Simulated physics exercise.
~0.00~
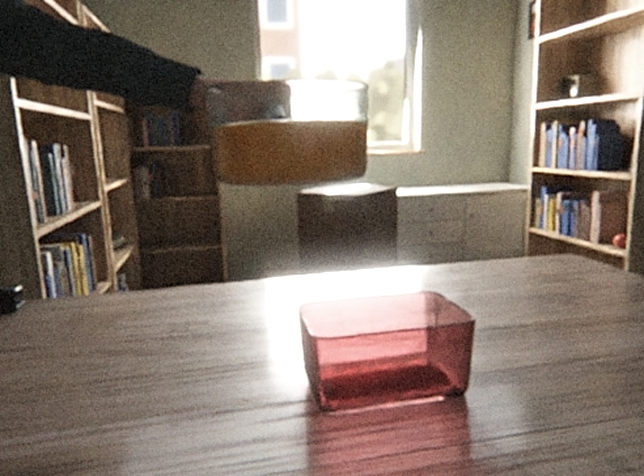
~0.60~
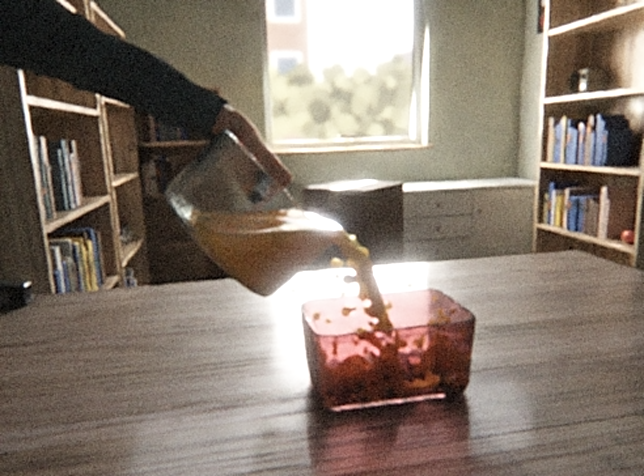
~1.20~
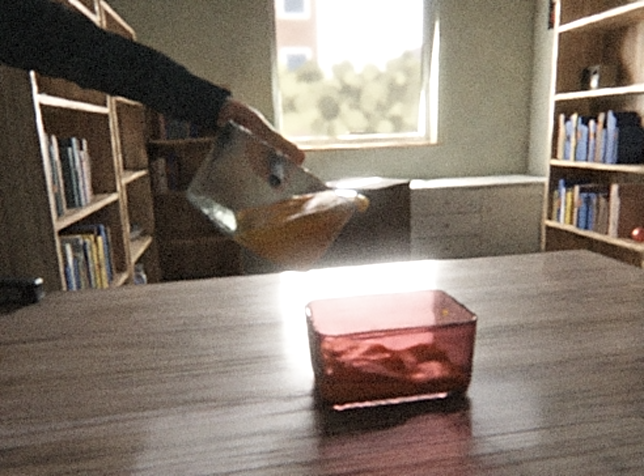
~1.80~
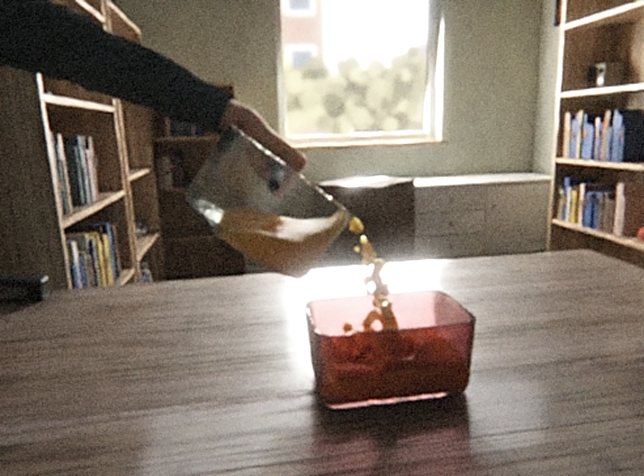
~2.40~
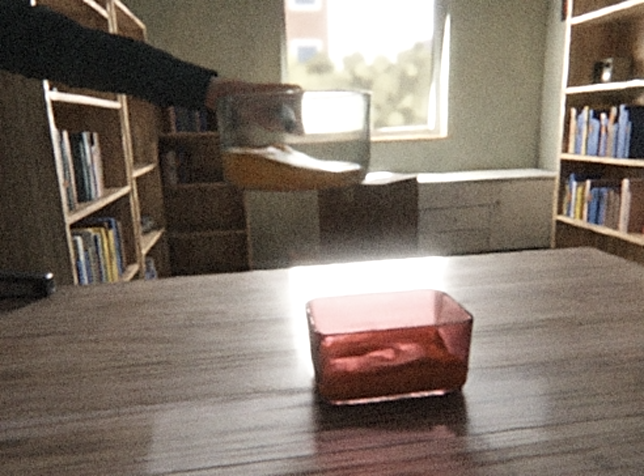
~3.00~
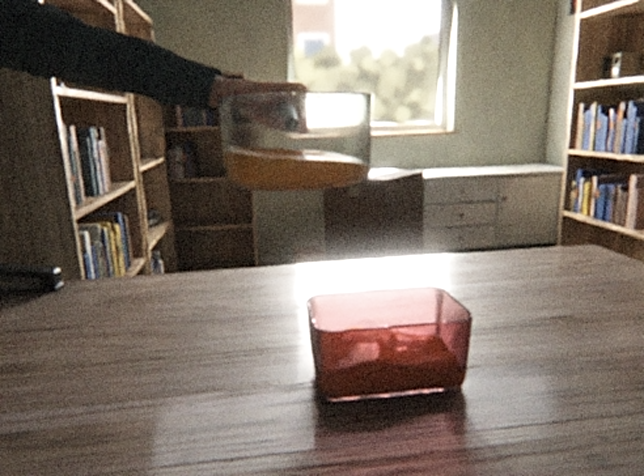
A hand tips a clear pot twice, pouring orange juice into a red tub, then levels it.
